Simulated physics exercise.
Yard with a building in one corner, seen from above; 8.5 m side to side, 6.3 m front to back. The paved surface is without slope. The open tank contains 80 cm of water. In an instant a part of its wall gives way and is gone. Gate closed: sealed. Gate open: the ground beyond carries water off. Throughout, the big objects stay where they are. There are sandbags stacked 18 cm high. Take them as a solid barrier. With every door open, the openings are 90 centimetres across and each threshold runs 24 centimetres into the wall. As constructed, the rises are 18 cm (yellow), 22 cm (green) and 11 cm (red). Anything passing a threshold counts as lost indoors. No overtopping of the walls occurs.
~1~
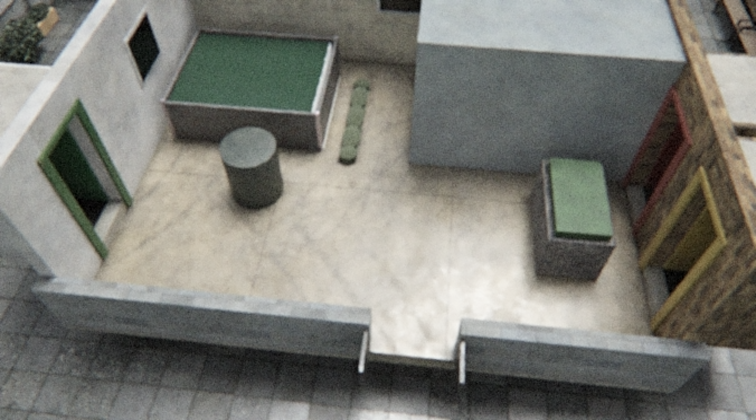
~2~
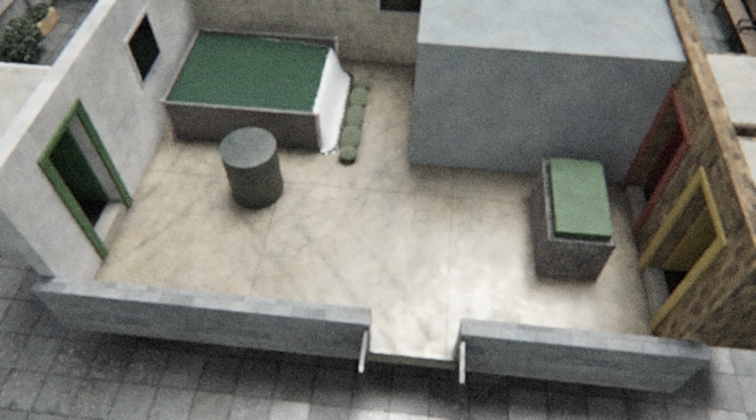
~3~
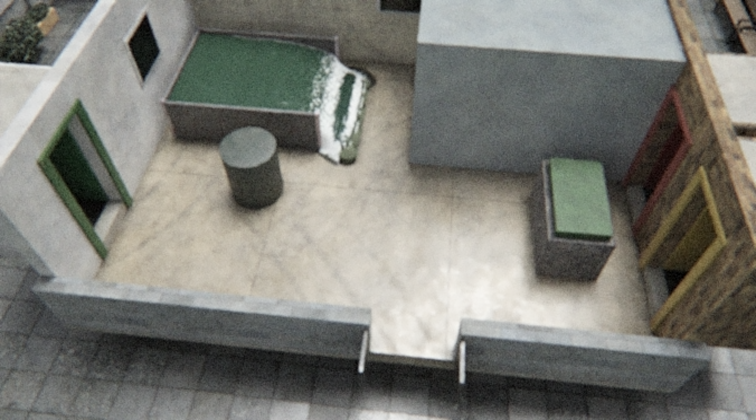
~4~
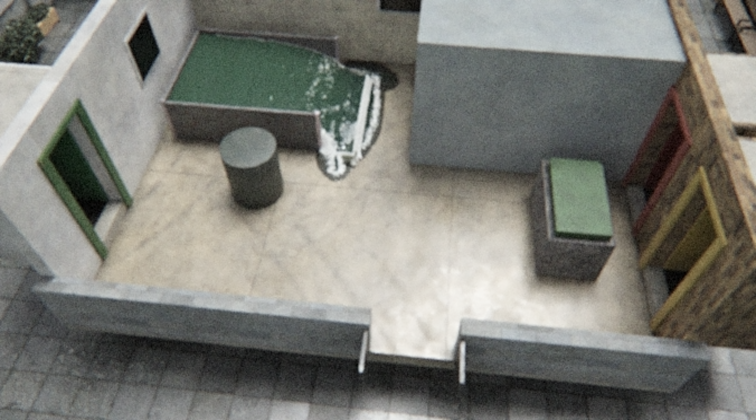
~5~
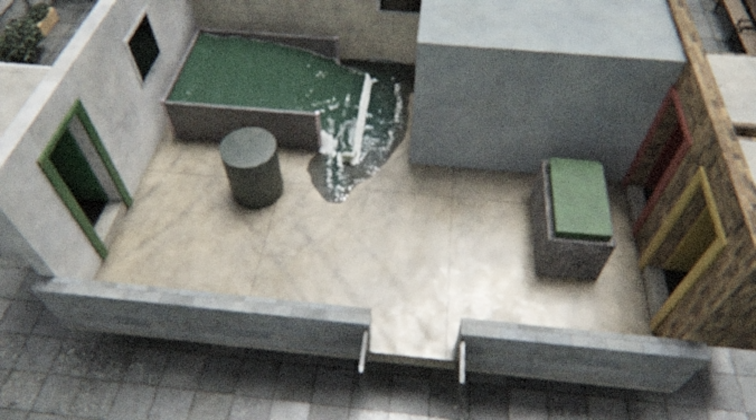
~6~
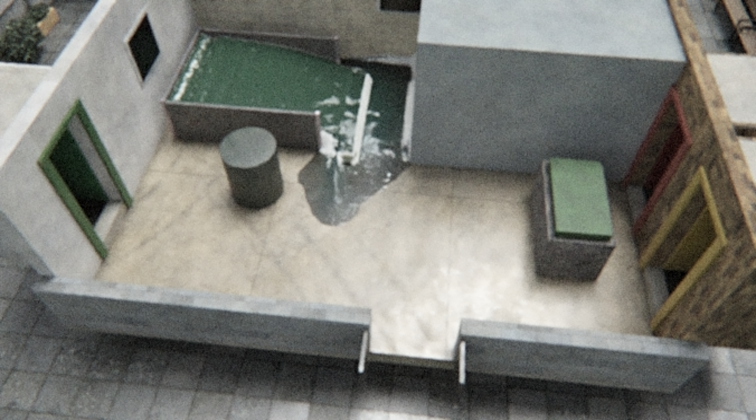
In a walled yard seen from above, an open tank of green water stands full and still beside a low row of sandbags. Its right side gives way and water pours out in a white, foaming rush, swamping the sandbags, then spreads across the pale paving as a dark, widening pool.
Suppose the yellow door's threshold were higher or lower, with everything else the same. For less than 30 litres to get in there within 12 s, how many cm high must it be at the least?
Roughly 6.5 cm.
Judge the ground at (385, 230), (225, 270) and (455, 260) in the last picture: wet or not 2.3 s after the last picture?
I'd mark them touched by the flood, touched by the flood and touched by the flood, respectively.
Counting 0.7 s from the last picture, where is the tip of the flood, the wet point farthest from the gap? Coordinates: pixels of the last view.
Around pixel (325, 298).
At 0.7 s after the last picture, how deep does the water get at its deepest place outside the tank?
I'd put it near 56 cm.
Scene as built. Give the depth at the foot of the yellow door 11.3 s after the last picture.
Depth: Near 12.0 cm.
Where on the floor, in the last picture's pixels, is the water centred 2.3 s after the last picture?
Centre of mass: About (328, 134) px.
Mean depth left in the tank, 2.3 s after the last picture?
Around 29 centimetres.
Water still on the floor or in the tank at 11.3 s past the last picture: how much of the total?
I'd estimate some 84 in a hundred.
Then, 0.7 s after the last picture water covers 30 % of the floor, deepest (56 cm) near (403, 68); it has not reached the yellow door.
Then, 2.3 s after the last picture water covers 60 % of the floor, deepest (44 cm) near (202, 53); it has not reached the yellow door.
Then, 11.3 s after the last picture water covers 95 % of the floor, deepest (16 cm) near (341, 117); 12 cm at the yellow door, 0 litres in over its 18 cm threshold.
At the yellow door as built, the water peaked near 13 cm, 11.1 s after the last picture.
With a threshold of 5.5 cm, 50 litres would have come in within the 12 s; with 7.5 cm, 18 litres. So under 30 litres takes about 6.5 cm.
